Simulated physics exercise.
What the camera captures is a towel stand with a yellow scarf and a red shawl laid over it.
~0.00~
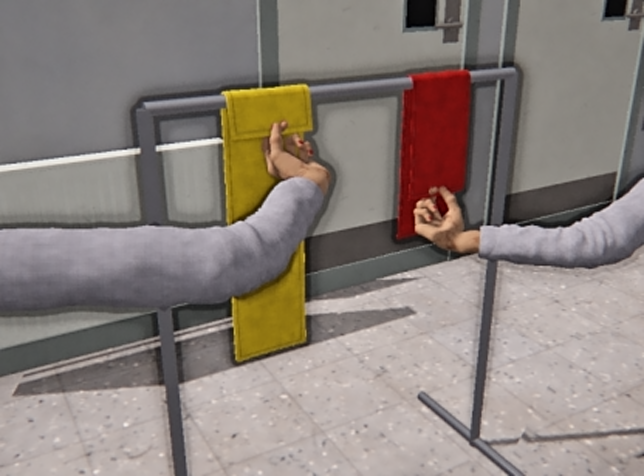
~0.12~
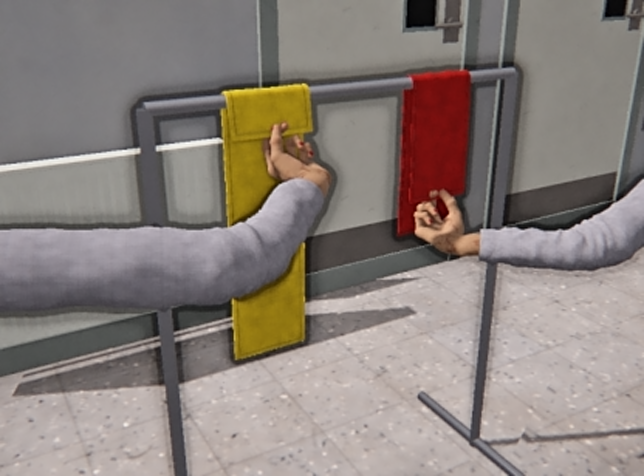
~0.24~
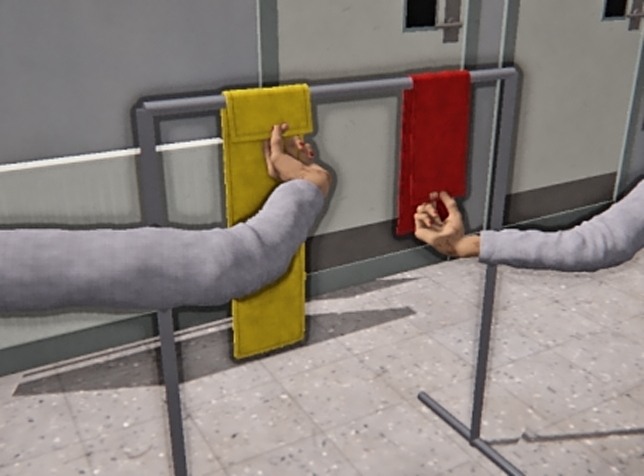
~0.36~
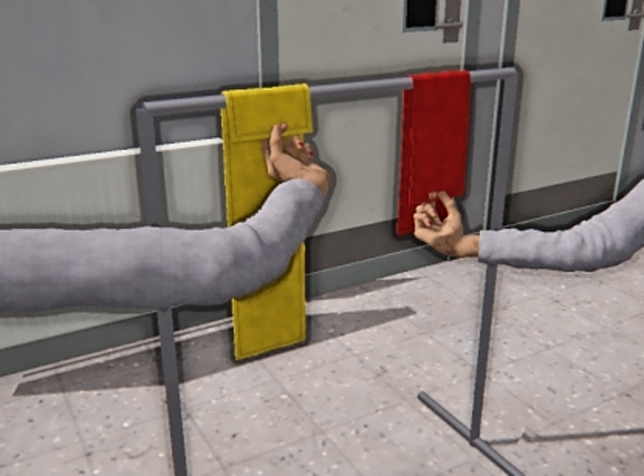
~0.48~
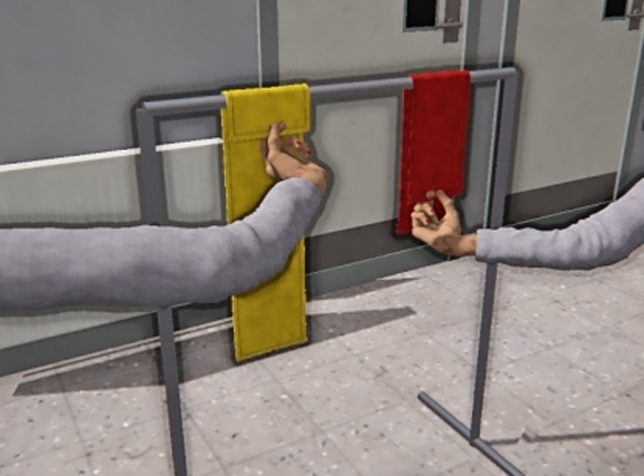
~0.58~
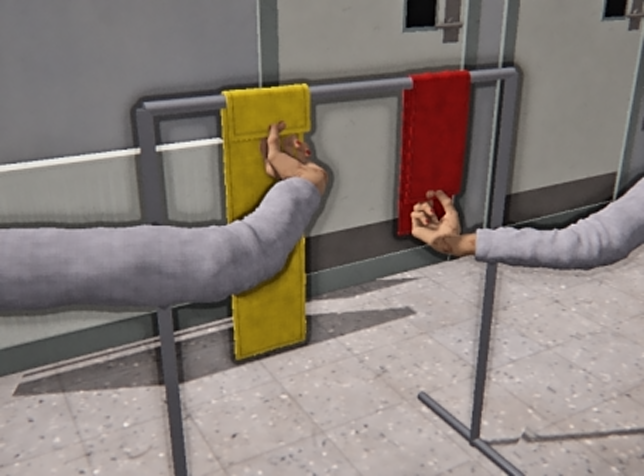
Yellow scarf and shorter red shawl hanging on a grey towel stand, two grey-sleeved arms holding almost still with hands beside them.
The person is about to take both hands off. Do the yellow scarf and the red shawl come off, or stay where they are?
Result: The yellow scarf does not stay; the red shawl does not fall.
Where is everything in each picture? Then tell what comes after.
In the first picture, scarf front hem (292, 125), back hem (289, 341); shawl front hem (424, 193), back hem (412, 232).
In the second picture, scarf front hem (293, 127); shawl front hem (425, 196).
In the third picture, scarf front hem (293, 127); shawl front hem (425, 197).
In the fourth picture, scarf front hem (292, 127); shawl front hem (424, 197).
In the fifth picture, scarf front hem (291, 126); shawl front hem (422, 196).
In the sixth picture, scarf front hem (290, 126), back hem (289, 340), front far shorter than the back; shawl front hem (422, 196), back hem (413, 227), front almost as long as the back.
After 0.98 s, scarf clear of the rail and dropping near (270, 356); shawl still hanging.
After 1.26 s, scarf in a heap on the floor; shawl still hanging.
At rest, scarf in a heap on the floor; shawl still hanging. The yellow scarf slides off and the red shawl hangs there.
